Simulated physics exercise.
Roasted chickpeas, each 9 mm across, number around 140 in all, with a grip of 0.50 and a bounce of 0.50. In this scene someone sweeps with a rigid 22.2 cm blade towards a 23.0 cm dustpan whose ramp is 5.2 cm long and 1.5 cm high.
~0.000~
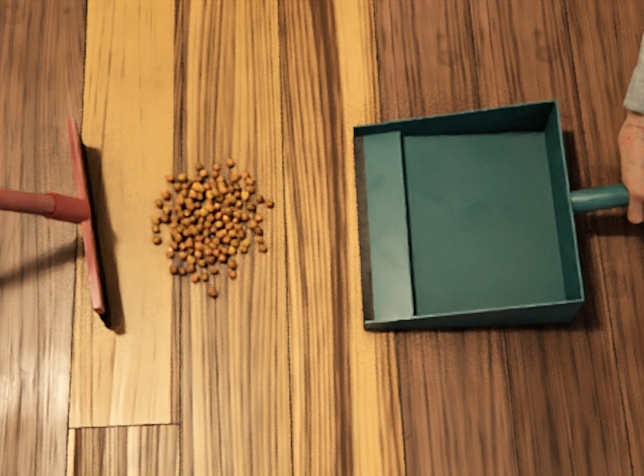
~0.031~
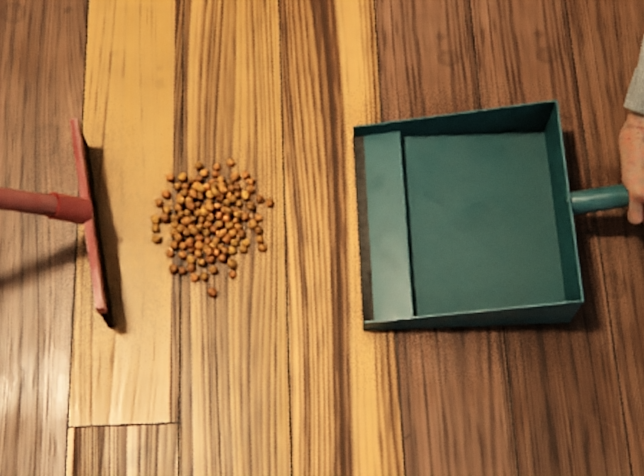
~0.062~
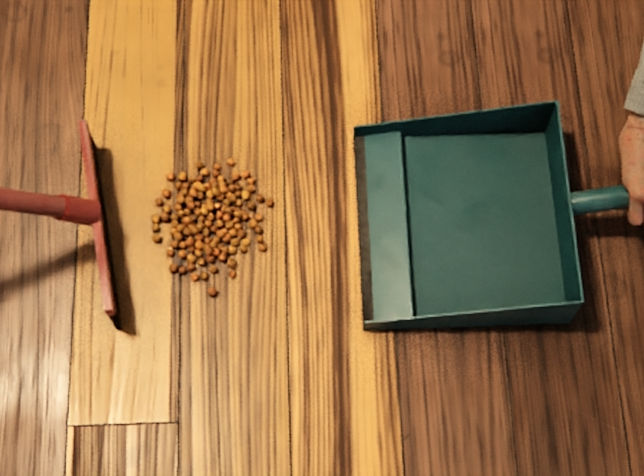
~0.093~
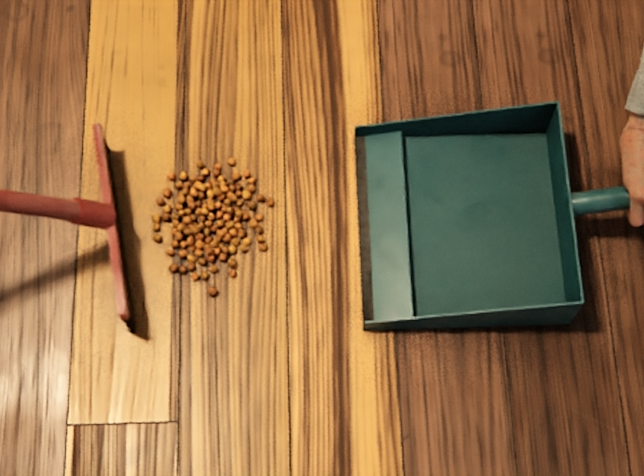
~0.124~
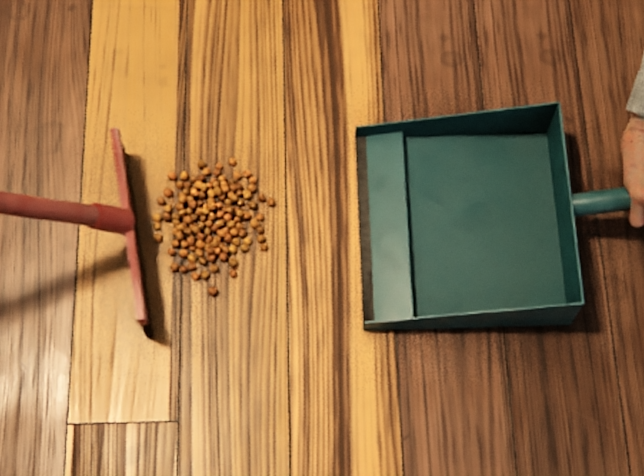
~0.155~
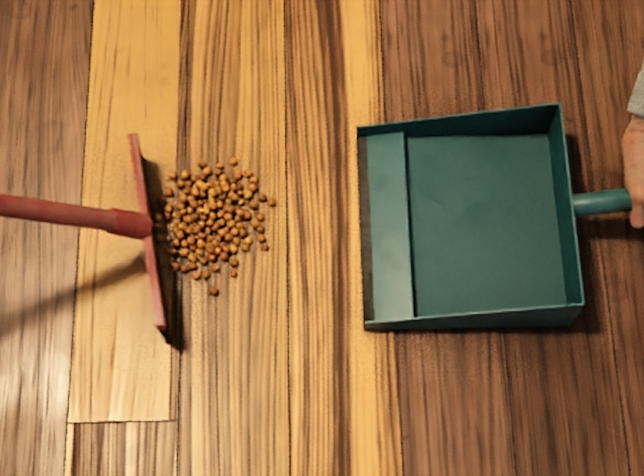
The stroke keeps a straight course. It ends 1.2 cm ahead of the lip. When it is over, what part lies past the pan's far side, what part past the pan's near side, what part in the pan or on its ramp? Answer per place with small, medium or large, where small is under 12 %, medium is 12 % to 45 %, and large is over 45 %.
Far side small, near side small, pan small.
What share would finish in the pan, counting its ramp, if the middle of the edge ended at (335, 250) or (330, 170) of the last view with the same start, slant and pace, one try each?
Around 20 per cent, and around 40 per cent.
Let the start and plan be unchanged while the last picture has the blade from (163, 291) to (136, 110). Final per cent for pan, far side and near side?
You'd see pan at 35, far at 15 and near at 0.
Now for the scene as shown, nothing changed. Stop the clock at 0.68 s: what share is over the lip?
Over the lip so far: Approx. 10 %.
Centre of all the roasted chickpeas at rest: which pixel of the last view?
Est. centre at rest: (341, 221) px.
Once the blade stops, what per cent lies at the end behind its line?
Estimate: About 25 %.
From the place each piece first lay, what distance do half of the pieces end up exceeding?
That distance is close to 14 cm.
Then, at 0.32 s, middle of the blade 13 cm from the lip; 0 % over the lip, far side 0 %, near side 0 %.
Then, at 0.43 s, middle of the blade 6 cm from the lip; 0 % over the lip, far side 0 %, near side 0 %.
Then, at 0.68 s, middle of the blade 3 cm from the lip; 10 % over the lip, far side 0 %, near side 5 %.
In the end, at 1.1 s, far side 0 %, near side 5 %, pan 5 %, in front of the lip or behind the blade 90 %.
